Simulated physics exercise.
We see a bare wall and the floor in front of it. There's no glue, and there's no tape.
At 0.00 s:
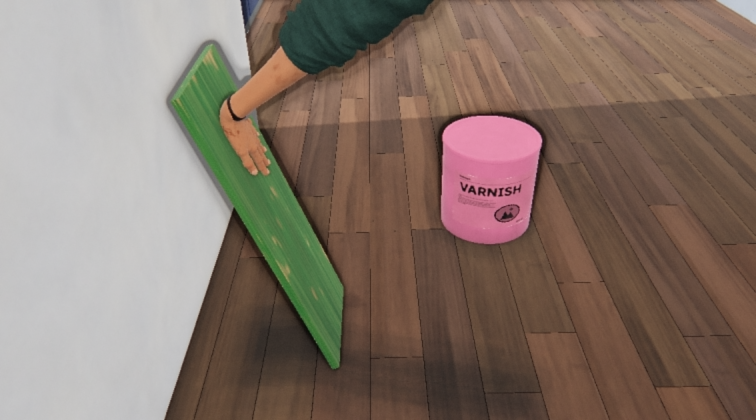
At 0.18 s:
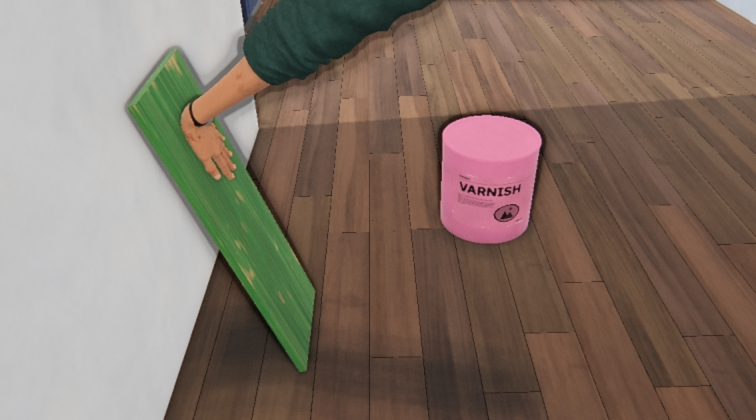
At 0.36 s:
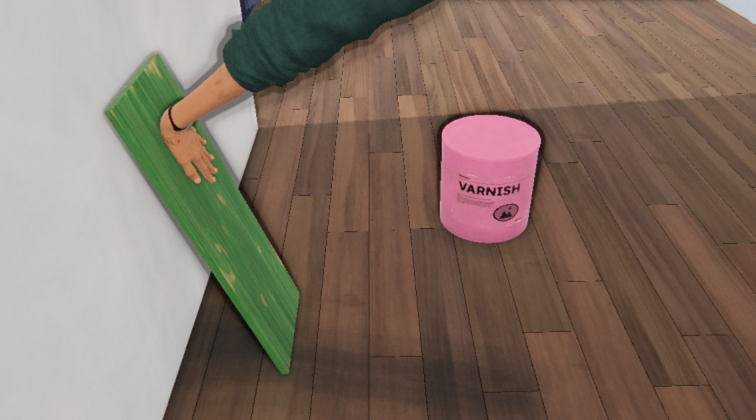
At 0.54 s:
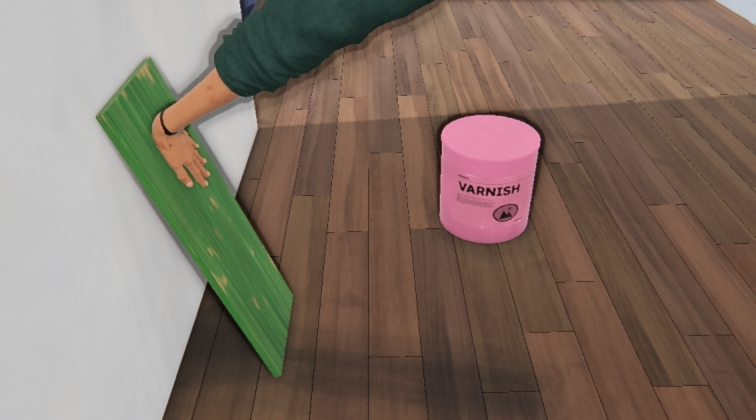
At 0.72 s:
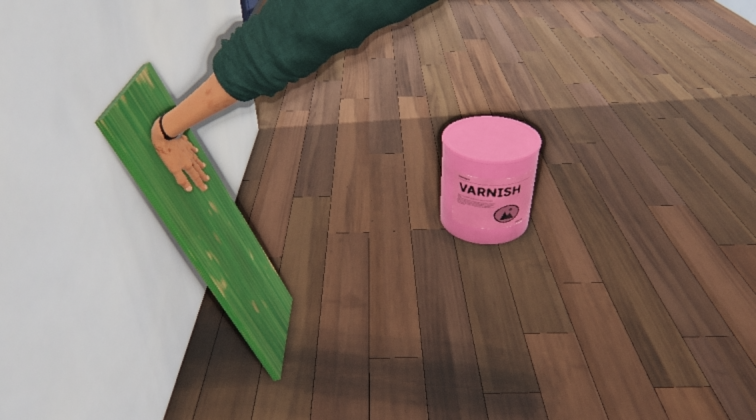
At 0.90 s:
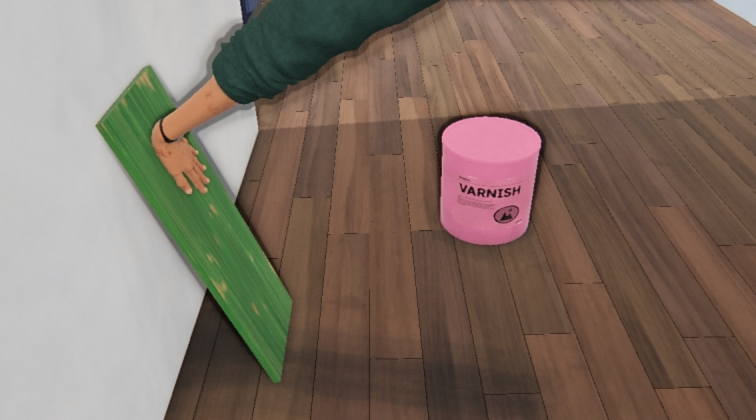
A bare pale wall meets a dark wooden plank floor, seen from above at a steady angle. A green board with worn streaks slants at the left, a hand in a dark green sleeve pressed flat on it, and a pink pail labelled varnish sits to the right. The hand moves the board a short way left against the wall, then stays on it, nearly motionless.
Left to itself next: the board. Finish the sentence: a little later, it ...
A little later, it is still propped there.
After 1.30 s, no change.
After 1.80 s, green board resting near (215, 233).
In the end (2.2 s), both unmoved. At the end, from the last picture's camera, green board near (215, 233). The board holds.
